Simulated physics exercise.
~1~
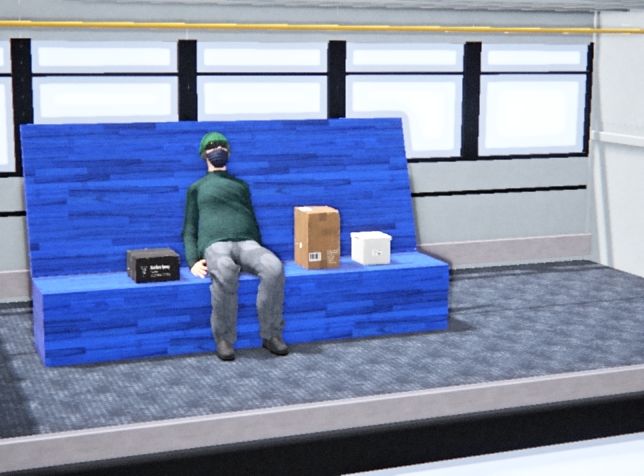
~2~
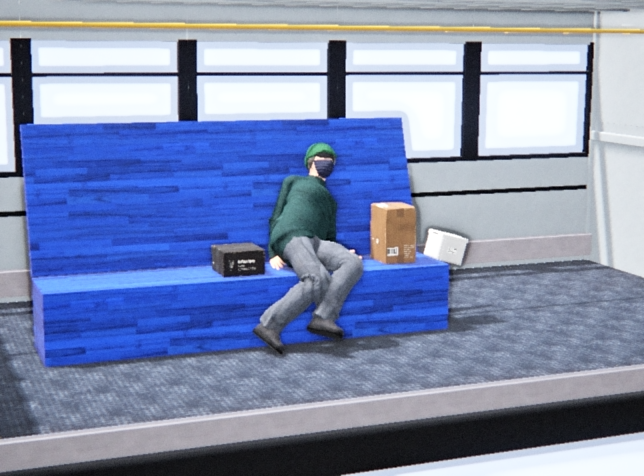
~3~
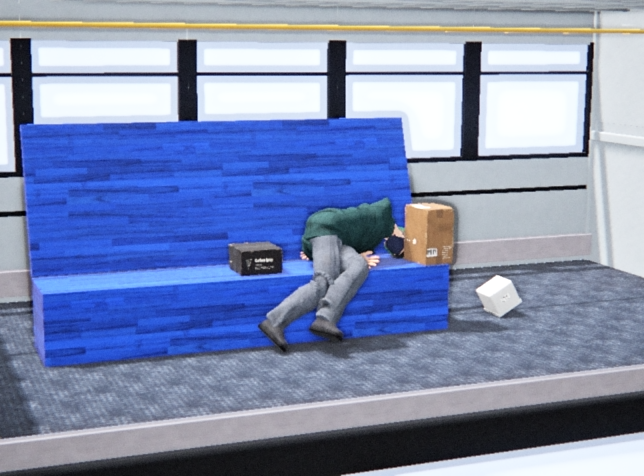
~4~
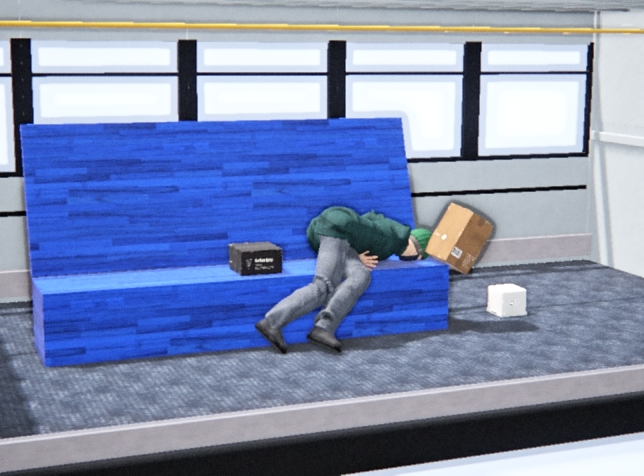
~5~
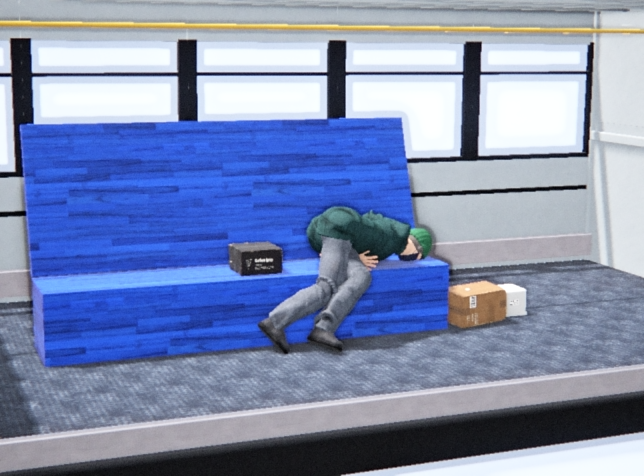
A slumped sleeper slides right along a blue bench, and the white and brown boxes fall off.
